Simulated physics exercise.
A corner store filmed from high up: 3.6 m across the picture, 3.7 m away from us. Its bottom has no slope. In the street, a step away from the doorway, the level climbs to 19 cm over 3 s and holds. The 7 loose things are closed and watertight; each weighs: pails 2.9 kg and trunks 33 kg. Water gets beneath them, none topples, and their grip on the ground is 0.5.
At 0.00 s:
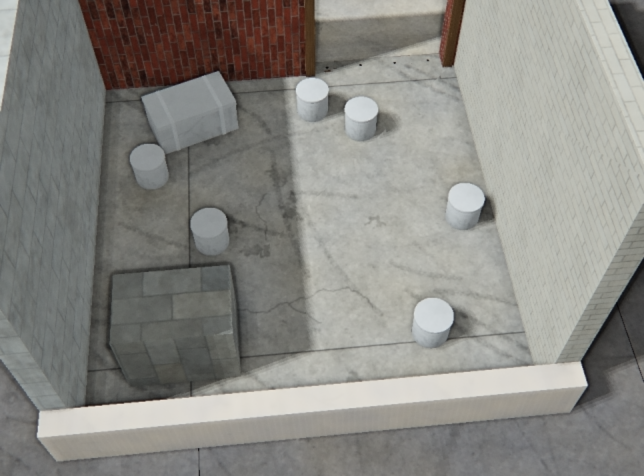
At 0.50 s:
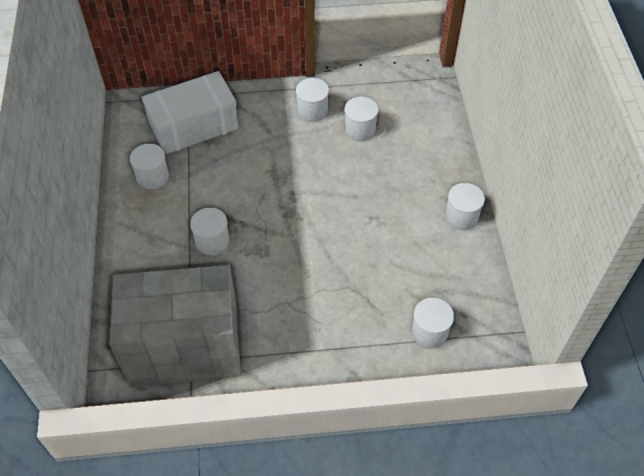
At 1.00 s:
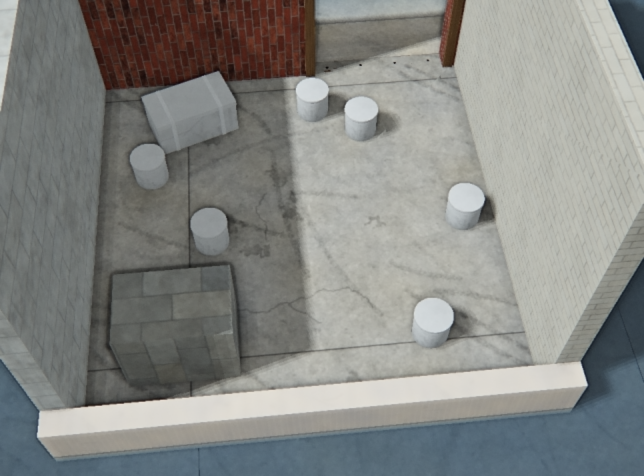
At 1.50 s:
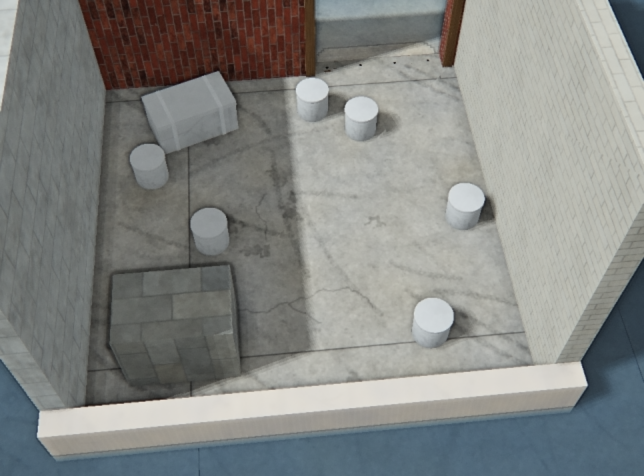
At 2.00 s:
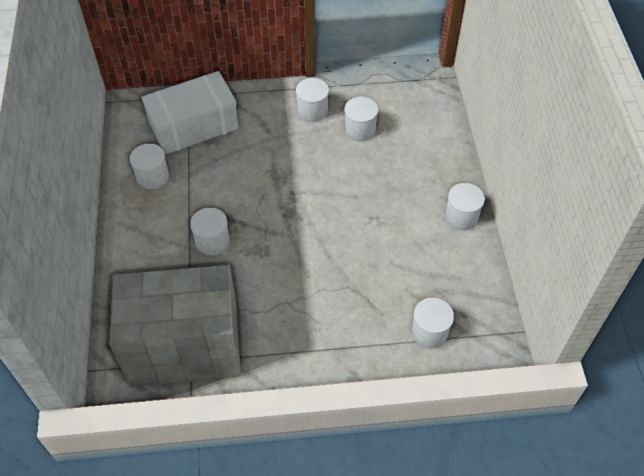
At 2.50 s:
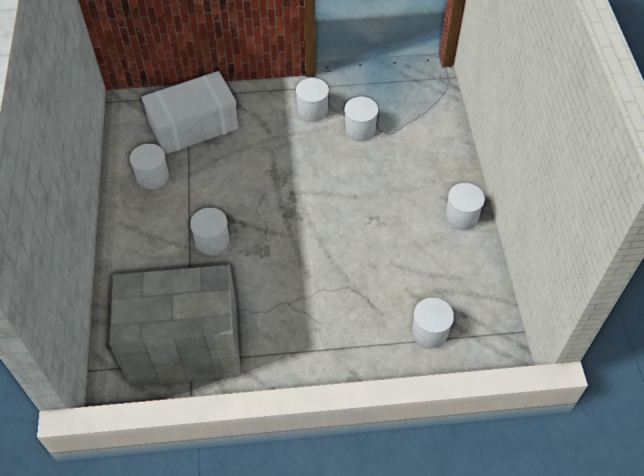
Corner store from above, blue water covering the street outside, then spreading through the doorway toward pails standing still.
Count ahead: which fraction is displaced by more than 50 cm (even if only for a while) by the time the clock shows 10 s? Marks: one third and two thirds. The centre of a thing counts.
That comes to between one and two thirds.
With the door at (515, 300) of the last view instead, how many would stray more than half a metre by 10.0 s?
In that case 5 of them.
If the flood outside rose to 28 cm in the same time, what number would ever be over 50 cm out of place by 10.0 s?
In that case 6 of them.
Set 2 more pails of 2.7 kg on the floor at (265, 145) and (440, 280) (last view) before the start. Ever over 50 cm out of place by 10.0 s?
In turn: Short of it, past it.
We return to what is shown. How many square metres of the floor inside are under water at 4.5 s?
Roughly 7.5 m2.
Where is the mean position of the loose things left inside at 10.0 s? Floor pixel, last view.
Near (182, 195).
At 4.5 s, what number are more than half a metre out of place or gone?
I count 2.
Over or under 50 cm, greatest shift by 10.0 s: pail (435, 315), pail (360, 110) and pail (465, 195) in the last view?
In turn: More, past it, over.
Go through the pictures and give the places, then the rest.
A pail at (312, 90) rests on the ground; a pail at (147, 157), on the bottom; 0.0 m2 under water; 0 of 7 have shifted, in the first picture.
A pail at (312, 90) rests on the ground; a pail at (147, 157) rests on the ground; 0.0 m2 under water; 0 of 7 have shifted, in the second picture.
A pail at (312, 90), on the bottom; a pail at (147, 157) rests on the ground; 0.0 m2 under water; 0 of 7 have shifted, in the third picture.
A pail at (312, 90), on the bottom; a pail at (147, 157) rests on the ground; 0.0 m2 under water; 0 of 7 have shifted, in the fourth picture.
A pail at (312, 90) rests on the ground; a pail at (147, 157) rests on the ground; 0.1 m2 under water; 0 of 7 have shifted, in the fifth picture.
A pail at (312, 90) rests on the ground; a pail at (147, 157), on the bottom; 0.9 m2 under water; 0 of 7 have shifted, in the sixth picture.
After 3.5 s 1 of 7 are over 50 cm from their spots; 0 afloat.
After 4.5 s 2 of 7 are over 50 cm from their spots; 1 afloat.
After 7.0 s 3 of 7 are over 50 cm from their spots; 3 afloat.
After 10.0 s 4 of 7 are over 50 cm from their spots, and 4 have been at some point; 5 afloat.
